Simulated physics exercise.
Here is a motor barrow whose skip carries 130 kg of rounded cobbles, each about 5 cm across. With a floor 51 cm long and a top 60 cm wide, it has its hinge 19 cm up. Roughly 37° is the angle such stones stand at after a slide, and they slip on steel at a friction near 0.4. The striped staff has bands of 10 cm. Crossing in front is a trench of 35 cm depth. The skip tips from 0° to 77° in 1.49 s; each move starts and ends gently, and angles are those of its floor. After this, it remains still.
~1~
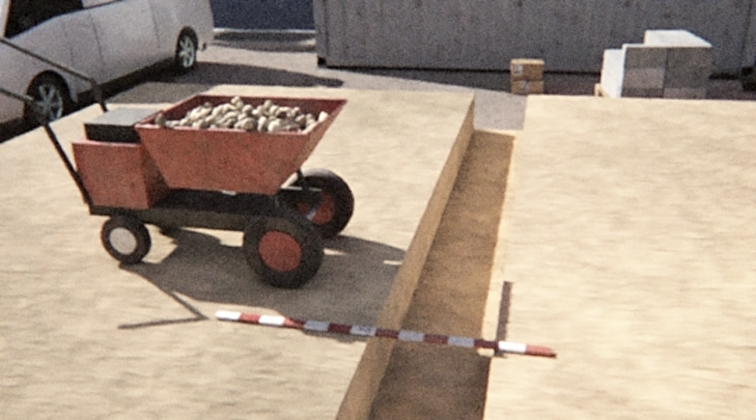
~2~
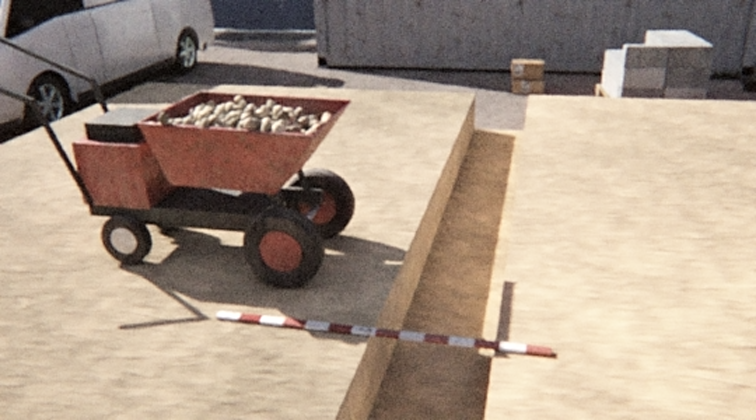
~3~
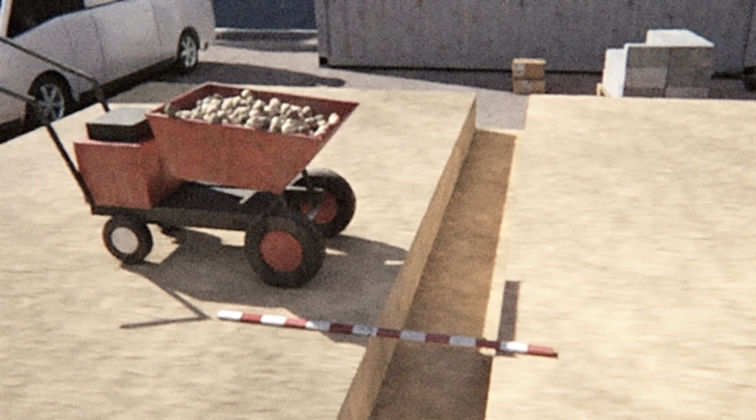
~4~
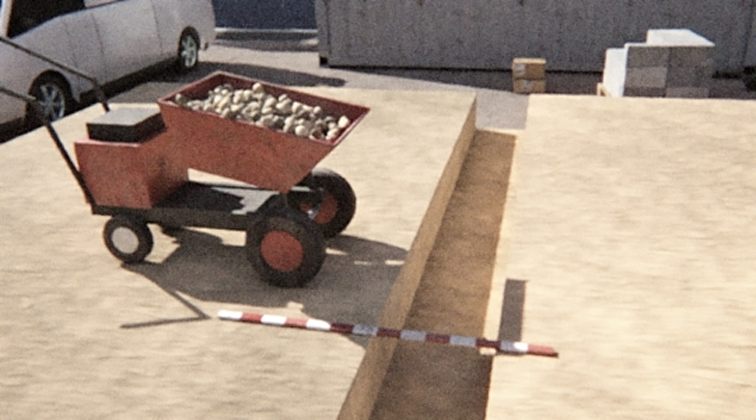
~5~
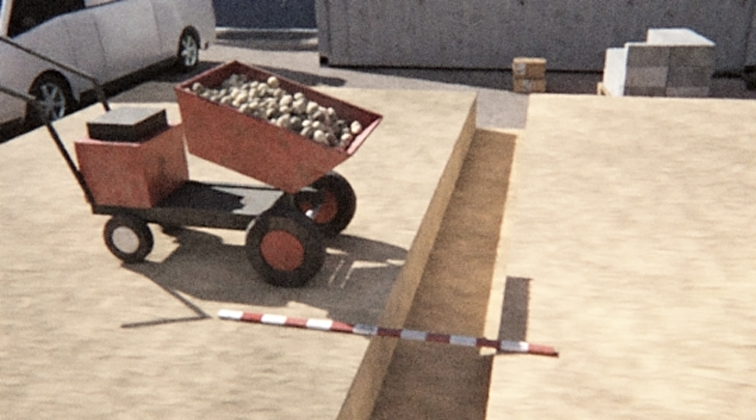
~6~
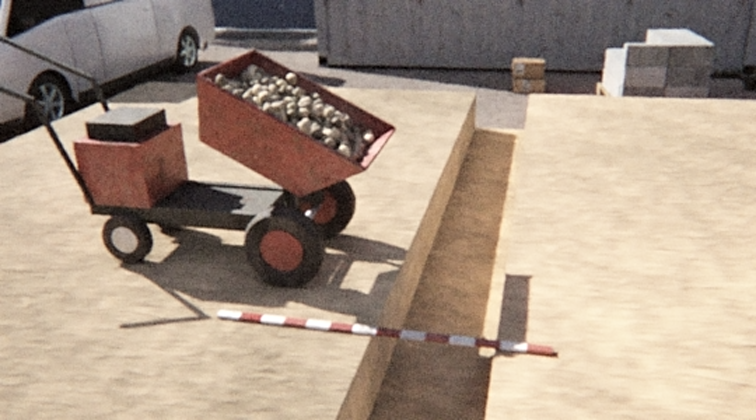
To begin with, a red motor barrow loaded with rounded cobbles stands left of a trench, its skip level, with a red-and-white striped staff lying in front. The skip then gradually tilts toward the trench, its rear rising and front lip lowering, until it slopes clearly rightward, the cobbles still inside.
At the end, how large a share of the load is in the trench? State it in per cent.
A share of about 100 per cent.
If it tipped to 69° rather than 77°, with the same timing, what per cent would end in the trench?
I'd expect around 100 in a hundred.
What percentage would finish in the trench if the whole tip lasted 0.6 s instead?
It'd be some 85 per cent.
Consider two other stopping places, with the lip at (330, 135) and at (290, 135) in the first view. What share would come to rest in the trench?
Near 95 per cent from the first place, 100 from the second.
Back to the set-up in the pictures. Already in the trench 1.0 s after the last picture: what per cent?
Close to 60 per cent has got there by then.
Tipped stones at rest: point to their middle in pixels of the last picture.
The stones end up centred near (464, 324).
Then, 0.5 s after the last picture the floor is at 65°, 97 % in the skip, 3 % in the trench; the foremost stones are at (445, 235).
Then, 1.0 s after the last picture the floor is at 77°, 41 % in the skip, 59 % in the trench; the foremost stones are at (496, 330).
Then, 1.3 s after the last picture the floor is at 77°, 15 % in the skip, 85 % in the trench; the foremost stones are at (499, 315).
Then, 3.3 s after the last picture the floor is at 77°, 0 % in the skip, 100 % in the trench; the foremost stones are at (496, 330).
